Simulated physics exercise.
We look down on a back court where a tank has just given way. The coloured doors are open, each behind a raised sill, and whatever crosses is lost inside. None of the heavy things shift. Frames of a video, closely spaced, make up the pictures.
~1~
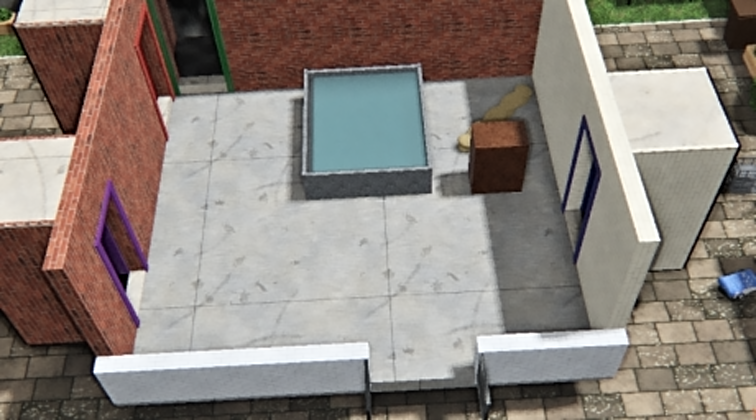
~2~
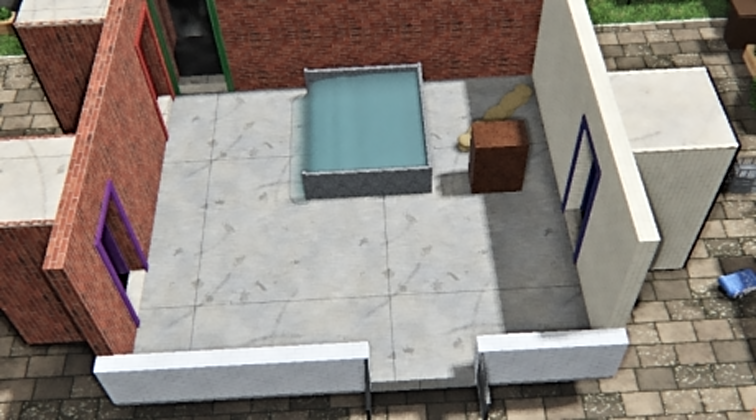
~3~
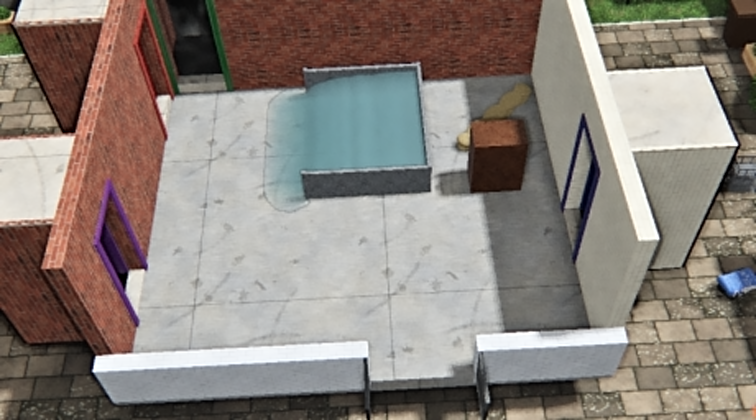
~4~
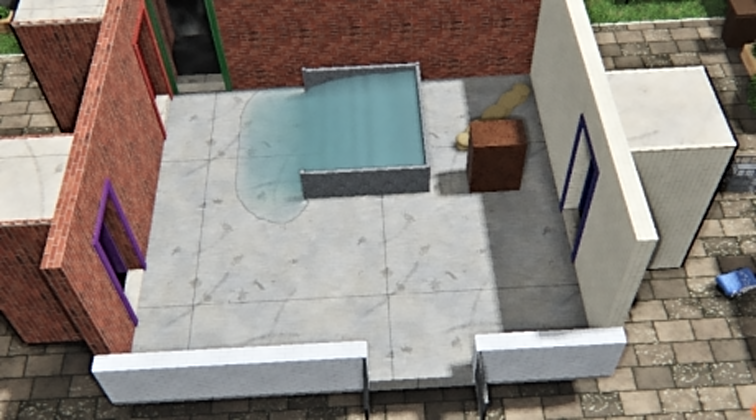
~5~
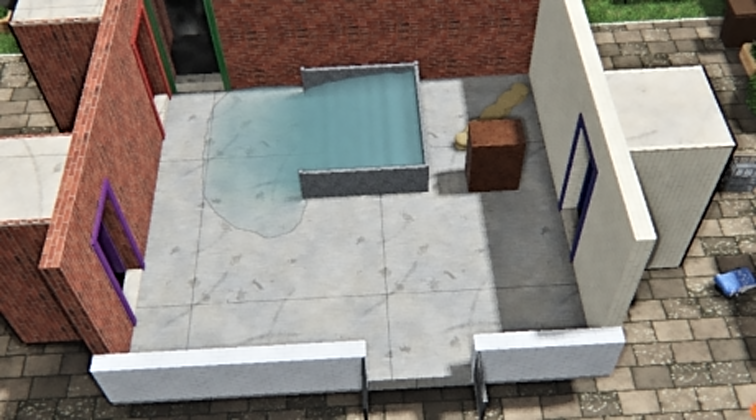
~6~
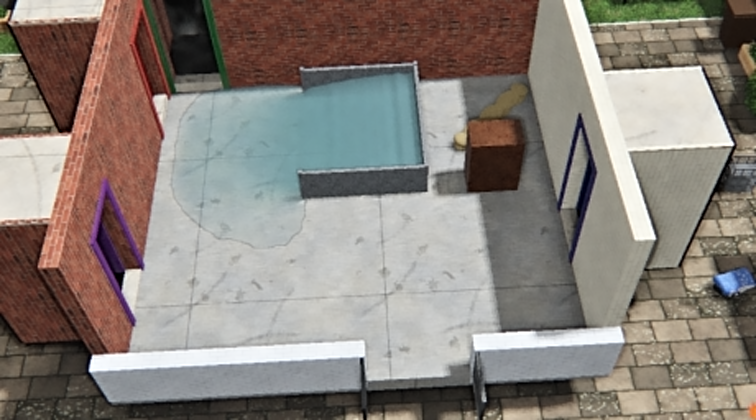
Water poured out of the left side of a raised tank in a walled brick court and spread across the pale paved floor, widening leftward and toward the viewer in a thin, rounded sheet.
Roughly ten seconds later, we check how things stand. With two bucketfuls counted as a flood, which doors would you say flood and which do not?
I would say the red door floods; the blue door does not; the green door floods; the purple door floods.
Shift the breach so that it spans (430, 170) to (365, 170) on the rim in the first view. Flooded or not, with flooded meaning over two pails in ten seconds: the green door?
Green door falls short.
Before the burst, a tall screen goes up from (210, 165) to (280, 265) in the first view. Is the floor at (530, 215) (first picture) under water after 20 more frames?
My call for that spot - nothing there.
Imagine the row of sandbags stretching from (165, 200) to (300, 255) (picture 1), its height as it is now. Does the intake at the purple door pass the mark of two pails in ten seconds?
So the purple door remains within the limit.
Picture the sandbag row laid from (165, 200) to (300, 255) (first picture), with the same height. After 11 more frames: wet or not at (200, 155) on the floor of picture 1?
I reckon it ends up drenched.
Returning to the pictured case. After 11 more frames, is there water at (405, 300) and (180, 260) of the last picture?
Not wet, soaked.
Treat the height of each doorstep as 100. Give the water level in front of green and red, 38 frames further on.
Close to 40 per cent for the first one and close to 60 per cent for the second.
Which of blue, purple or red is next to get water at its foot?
The red one.
A moment on, water covers 25 % of the floor; the red door over two buckets in, the blue door not reached, the green door wet at the sill, nothing in, the purple door not reached.
Next, water covers 30 % of the floor; the red door far over two buckets in, the blue door not reached, the green door under two buckets in, the purple door wet at the sill, nothing in.
Then, water covers 40 % of the floor; the red door far over two buckets in, the blue door not reached, the green door over two buckets in, the purple door under two buckets in.
Later, water covers 70 % of the floor; the red door far over two buckets in, the blue door not reached, the green door over two buckets in, the purple door over two buckets in.
In the end, water covers 90 % of the floor; the red door far over two buckets in, the blue door wet at the sill, nothing in, the green door over two buckets in, the purple door over two buckets in.
